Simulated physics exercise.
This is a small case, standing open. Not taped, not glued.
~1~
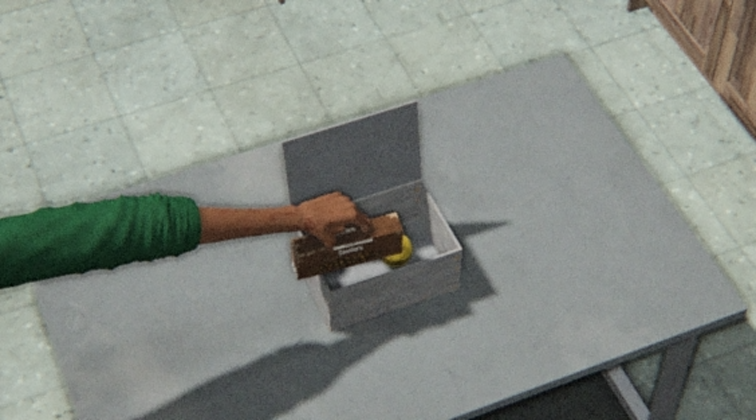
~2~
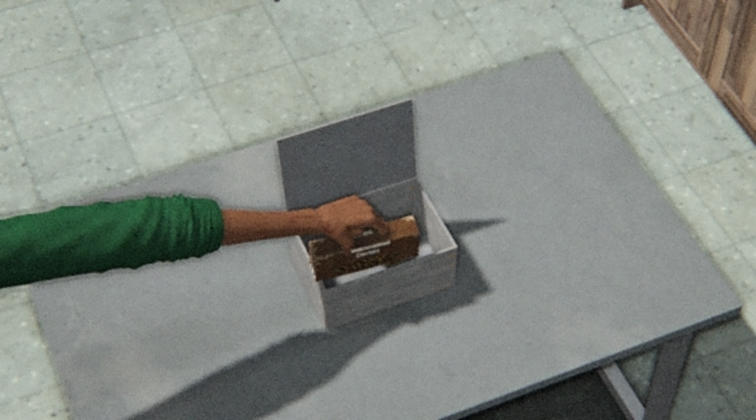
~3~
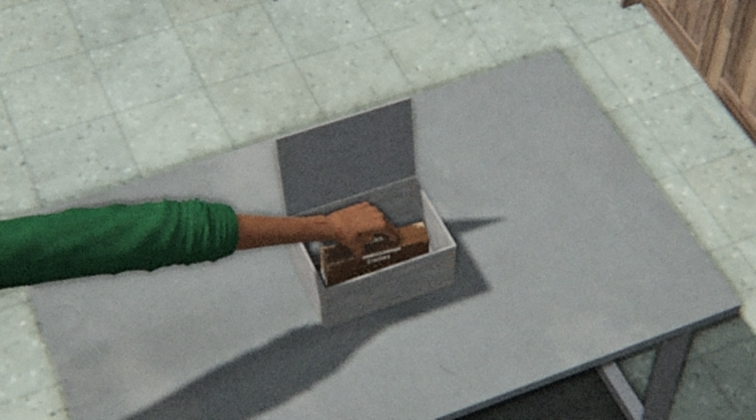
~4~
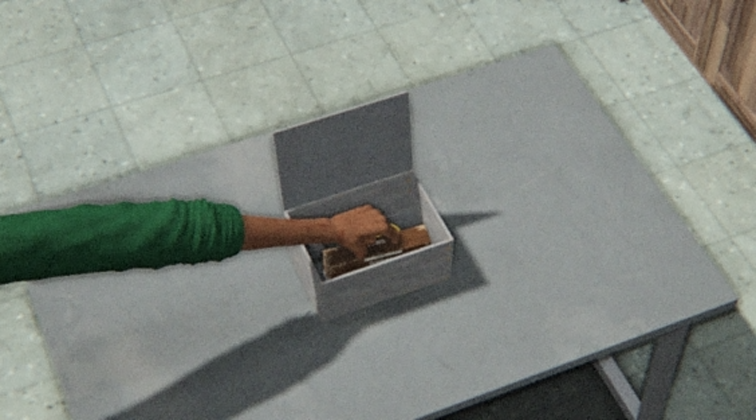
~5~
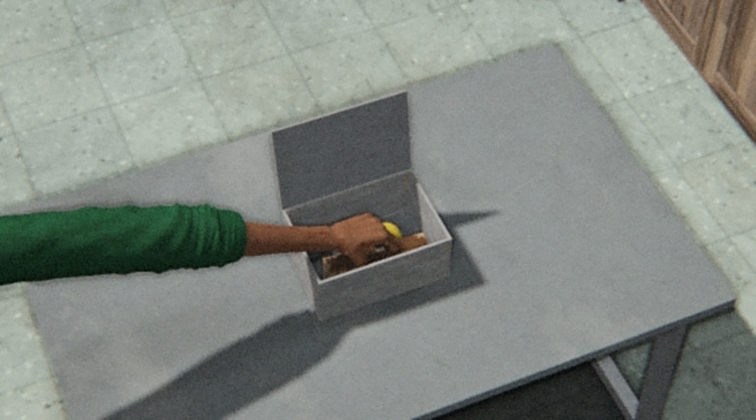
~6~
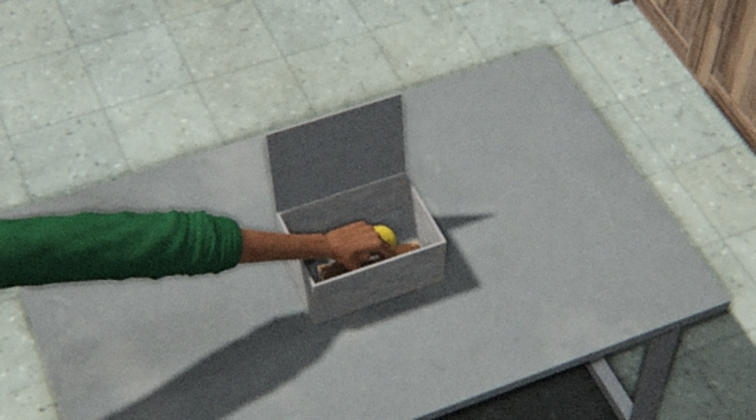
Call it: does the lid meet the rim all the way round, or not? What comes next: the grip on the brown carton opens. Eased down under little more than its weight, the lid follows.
It meets the rim all the way round.
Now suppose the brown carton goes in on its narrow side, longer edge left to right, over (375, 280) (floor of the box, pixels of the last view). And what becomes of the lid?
Note: It lowers fully.
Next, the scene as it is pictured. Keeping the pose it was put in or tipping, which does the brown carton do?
Simply put, it remains unturned.
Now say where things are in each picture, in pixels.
The first picture shows still above its spot; brown carton (347, 247).
The second picture shows still above its spot; brown carton (364, 249).
The third picture shows still above its spot; brown carton (375, 255).
The fourth picture shows still above its spot; brown carton (377, 257).
The fifth picture shows still above its spot.
The sixth picture shows in place under the hand.
Then, 1.10 s later than the last frame, lid starting down.
Then, 1.60 s later than the last frame, lid 60° above the rim.
Then, 2.00 s later than the last frame, lid 31° above the rim.
Then, 2.30 s later than the last frame, lid 7° above the rim.
When it is over, lid shut; all 3 as before. End places, in pixels of the last picture, brown carton near (371, 273).
